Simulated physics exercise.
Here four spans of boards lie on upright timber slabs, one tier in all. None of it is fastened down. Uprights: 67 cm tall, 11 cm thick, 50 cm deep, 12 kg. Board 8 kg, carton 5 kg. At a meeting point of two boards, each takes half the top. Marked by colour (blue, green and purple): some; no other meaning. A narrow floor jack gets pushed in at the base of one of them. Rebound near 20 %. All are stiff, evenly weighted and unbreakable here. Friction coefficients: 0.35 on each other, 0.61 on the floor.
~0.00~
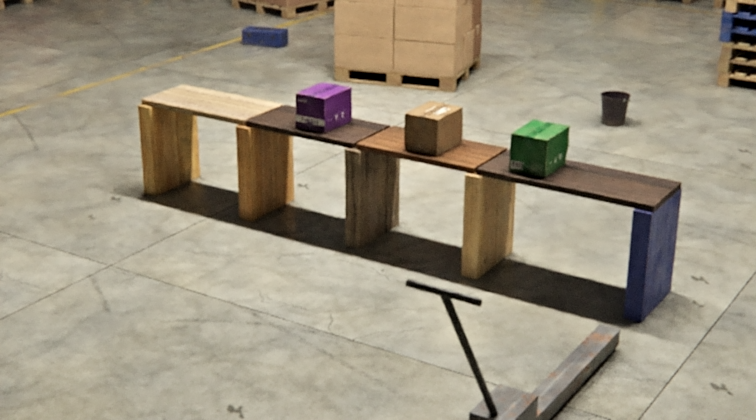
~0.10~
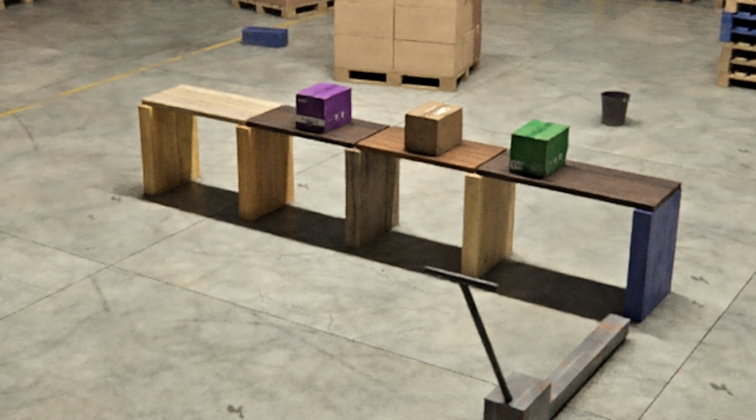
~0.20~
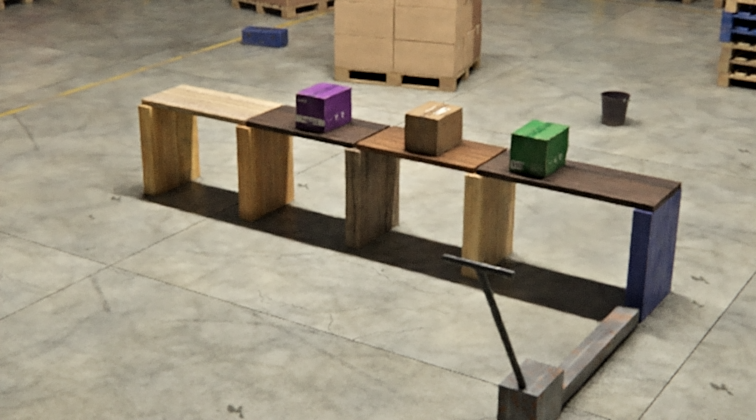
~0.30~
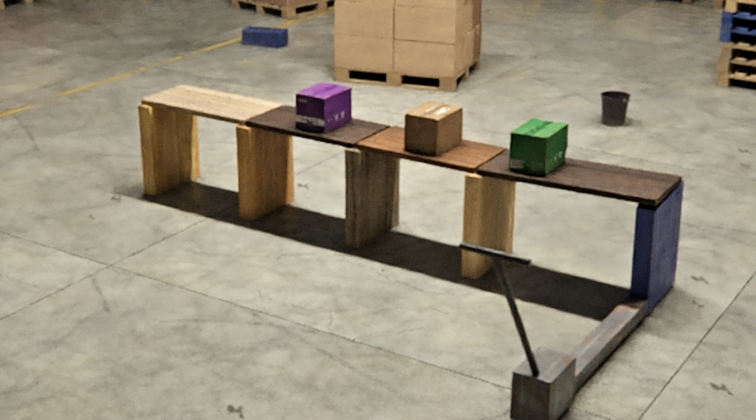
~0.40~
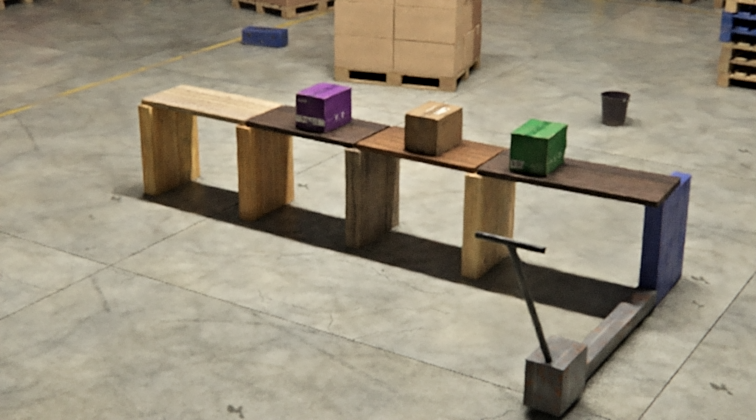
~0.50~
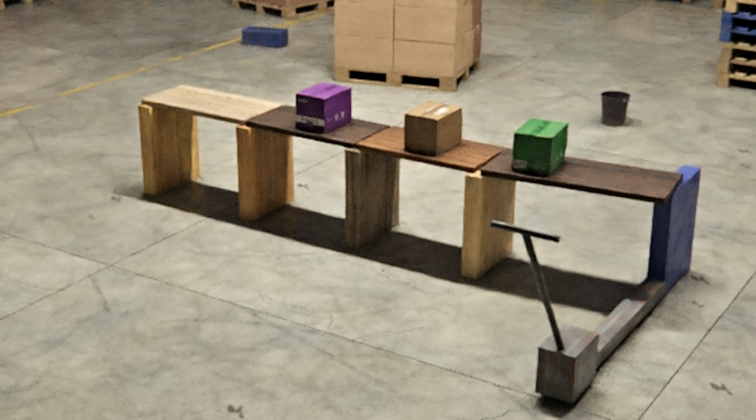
A low grey floor jack with a dark T-shaped handle slides across a concrete warehouse floor, seen from above at an angle by a still camera. Purple, brown and green cartons sit along a row of end-to-end boards on upright slabs, with stacked boxes behind. The jack meets the blue upright at the right end and pushes it back and rightward, and the green carton shifts very slightly.
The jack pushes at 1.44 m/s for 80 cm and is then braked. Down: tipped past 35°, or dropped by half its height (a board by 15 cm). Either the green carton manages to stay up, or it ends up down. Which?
It ends up down.
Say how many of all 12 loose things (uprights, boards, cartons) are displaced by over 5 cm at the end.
The number is 3.
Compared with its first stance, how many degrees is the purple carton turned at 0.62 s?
I'd estimate close to 0°.
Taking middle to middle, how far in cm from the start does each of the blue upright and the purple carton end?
The blue one ends 90 cm from its start and the purple one 0 cm.
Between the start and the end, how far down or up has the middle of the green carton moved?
Lower, by roughly 70 cm.
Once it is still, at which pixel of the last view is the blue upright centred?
At about (704, 203).
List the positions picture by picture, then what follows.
In the first frame (we follow the side turned to the camera), jack tip (613, 340) 36 cm short; green carton (528, 156); purple carton (310, 113); blue upright (662, 254); no piece has moved.
The second frame shows jack tip (623, 329) 22 cm short; green carton (528, 156).
The third frame shows jack tip (633, 319) 7 cm short; green carton (528, 156).
The fourth frame shows jack tip (642, 309) 7 cm in; green carton (528, 154); blue upright (666, 248) tipped 3°; one has shifted.
The fifth frame shows jack tip (651, 300) 22 cm in; green carton (528, 155); blue upright (673, 241) displaced 21 cm; 2 stirred so far.
The sixth frame shows jack tip (660, 291) 36 cm in; green carton (531, 154) displaced 29 mm; blue upright (682, 233) displaced 36 cm; purple carton (310, 113); 3 stirred so far.
Around 0.62 s, none of the 12 pieces down, 3 disturbed; green carton displaced 56 mm; blue upright displaced 54 cm.
Around 0.82 s, none of the 12 pieces down, 3 disturbed; green carton tipped 13°; blue upright displaced 83 cm.
Around 1.04 s, 2 of the 12 pieces down; green carton tipped 69°, 33 cm lower; blue upright displaced 93 cm.
Around 1.38 s, 2 of the 12 pieces down; green carton on its side; blue upright displaced 92 cm.
Finally (2.0 s), 2 of the 12 pieces down; green carton on its side; blue upright displaced 92 cm; purple carton unmoved. Seen by the last camera, middles, green carton near (617, 260), blue upright near (704, 203).
